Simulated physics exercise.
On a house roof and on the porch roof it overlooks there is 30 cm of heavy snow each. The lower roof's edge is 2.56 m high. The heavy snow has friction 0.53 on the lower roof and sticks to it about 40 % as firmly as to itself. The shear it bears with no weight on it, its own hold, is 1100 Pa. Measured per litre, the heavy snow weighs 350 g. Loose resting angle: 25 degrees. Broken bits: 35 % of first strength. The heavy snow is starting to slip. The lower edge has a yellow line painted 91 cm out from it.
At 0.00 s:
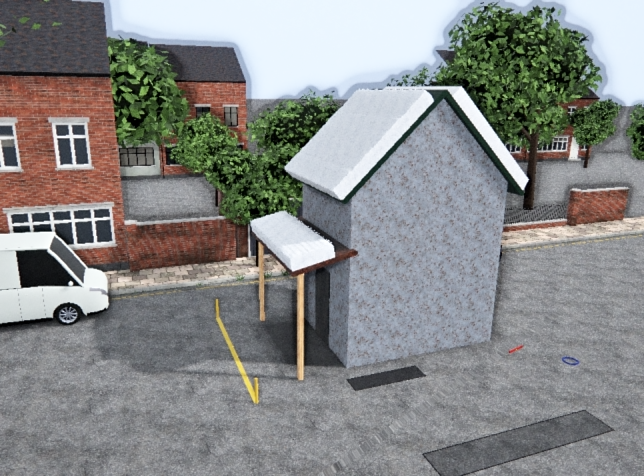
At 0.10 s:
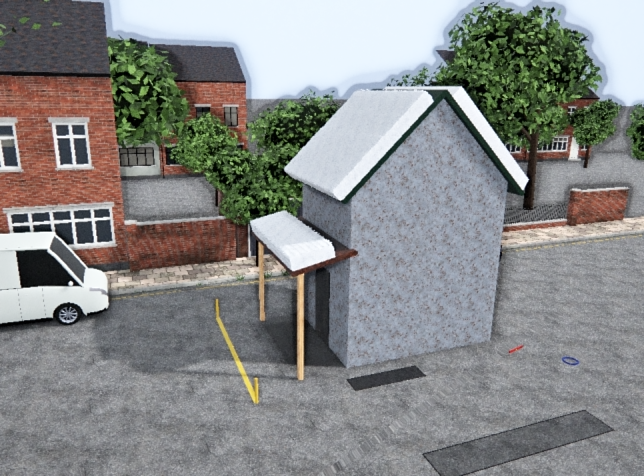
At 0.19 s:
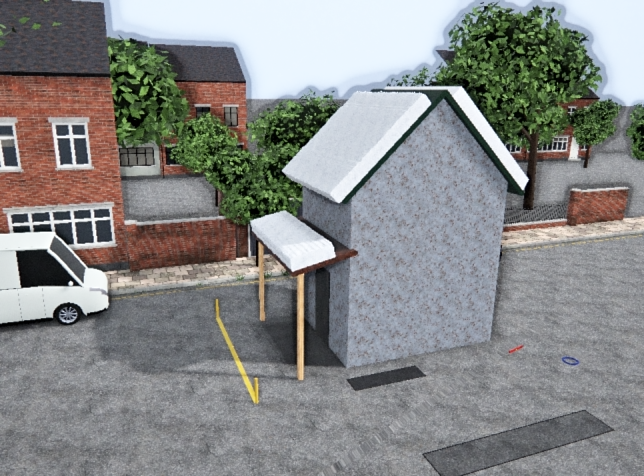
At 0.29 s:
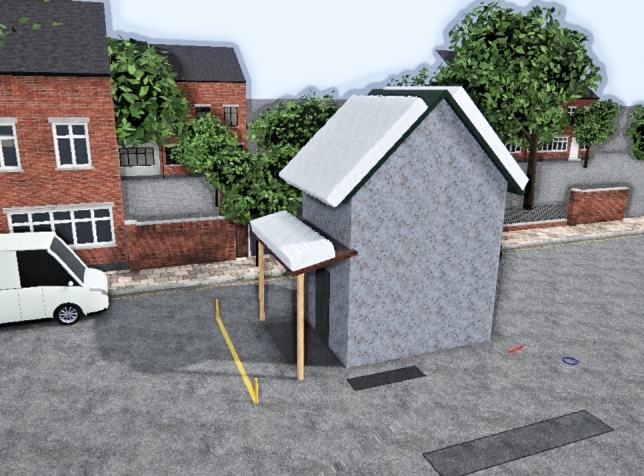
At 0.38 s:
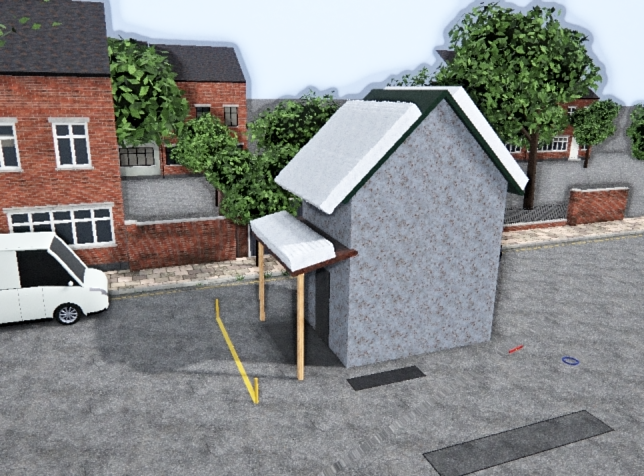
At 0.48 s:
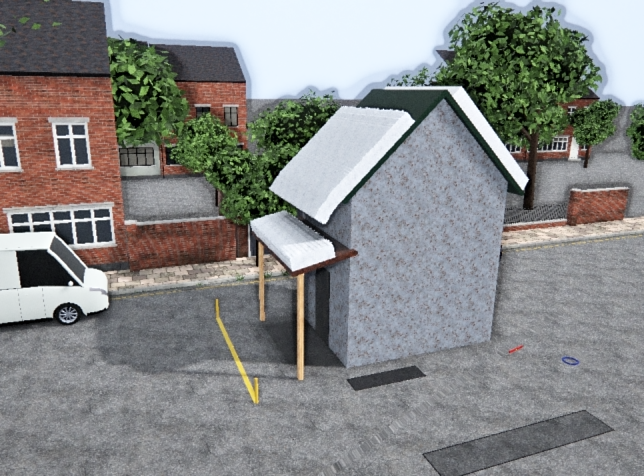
On a street beside brick houses and a parked white van, a thick slab of snow slid slowly, then faster, down the left side of a small grey building's roof, baring a dark strip near the ridge.
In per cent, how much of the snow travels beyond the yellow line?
Something like 75 %.
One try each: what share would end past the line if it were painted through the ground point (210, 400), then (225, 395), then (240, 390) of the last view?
The three tries give 50 %, 60 % and 70 % in turn.
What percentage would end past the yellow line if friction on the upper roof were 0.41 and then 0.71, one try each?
65 %, then 40 %.
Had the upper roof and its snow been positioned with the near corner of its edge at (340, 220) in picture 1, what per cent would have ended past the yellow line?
65 per cent or so.
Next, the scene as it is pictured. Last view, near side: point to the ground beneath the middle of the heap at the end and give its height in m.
(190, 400), 0.4 m.
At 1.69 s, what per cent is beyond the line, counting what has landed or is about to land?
65 %.
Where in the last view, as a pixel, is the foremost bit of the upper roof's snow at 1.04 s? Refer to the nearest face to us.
I'd point to around (258, 282).
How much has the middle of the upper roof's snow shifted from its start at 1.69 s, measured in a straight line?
5.8 m.
After 1.04 s, 3 % is below the lower edge and 0 % is past the line.
After 1.69 s, 80 % is below the lower edge and 67 % is past the line.
After 2.35 s, 82 % is below the lower edge and 75 % is past the line.
After 3.00 s, 82 % is below the lower edge and 75 % is past the line.
After 3.10 s, 82 % is below the lower edge and 75 % is past the line.
